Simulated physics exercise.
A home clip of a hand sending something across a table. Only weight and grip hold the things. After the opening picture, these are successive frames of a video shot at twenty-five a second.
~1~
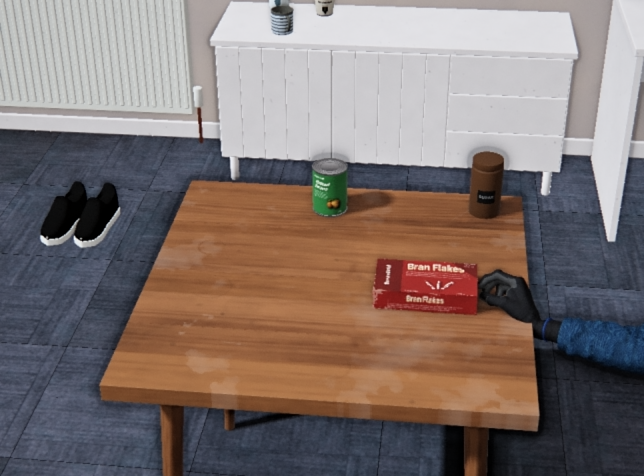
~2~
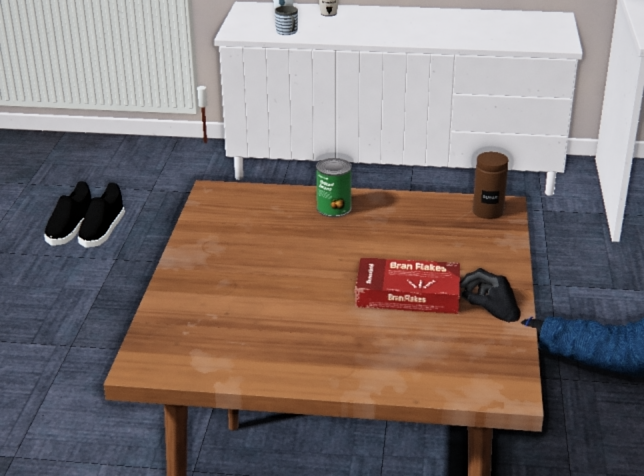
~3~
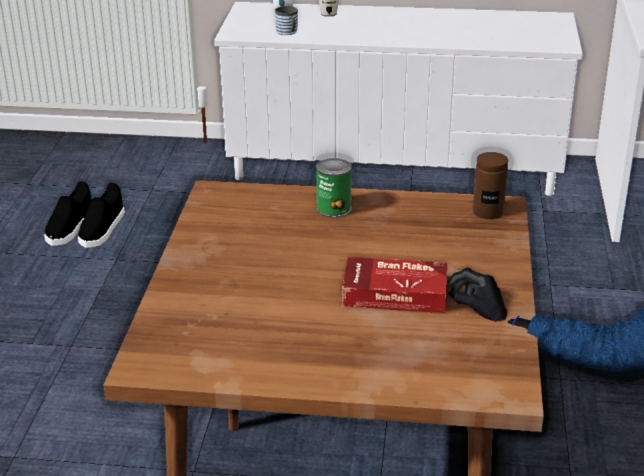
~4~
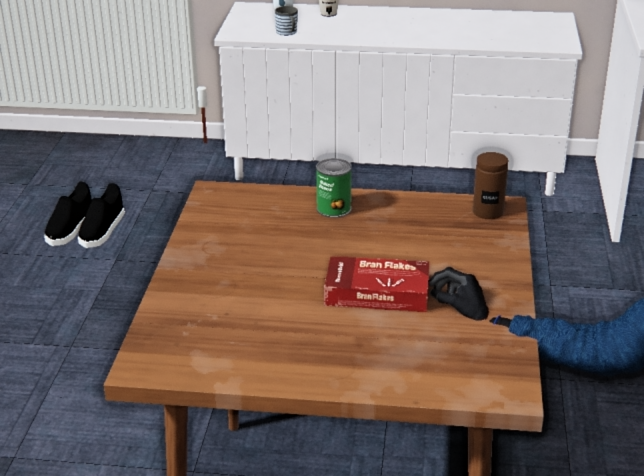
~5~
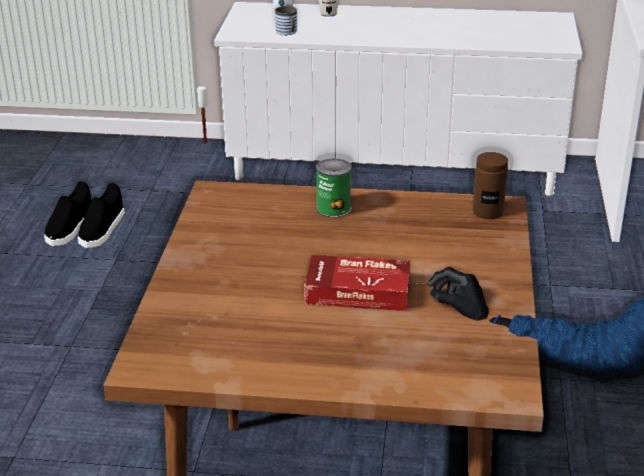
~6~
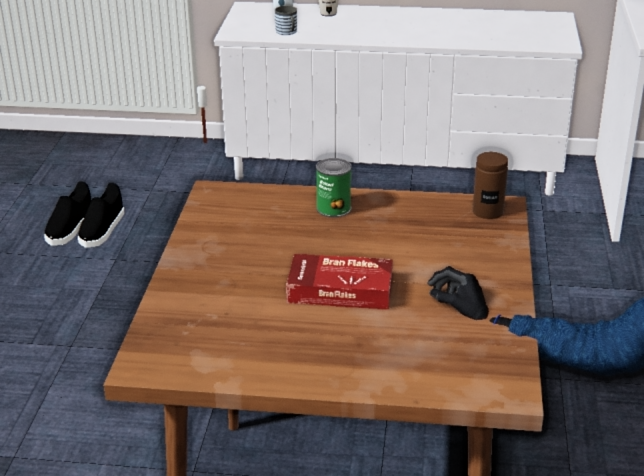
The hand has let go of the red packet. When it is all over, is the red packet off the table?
The red packet stays on the table.
Then, 0.10 s later than the last frame, red packet moved about its own width near (305, 279).
Then, 0.20 s later than the last frame, red packet moved about its own width near (280, 277).
Then, 0.30 s later than the last frame, red packet moved about its own width near (266, 276).
When it is over, moved from the start, red packet. End places, in pixels of the last picture, red packet near (264, 276).
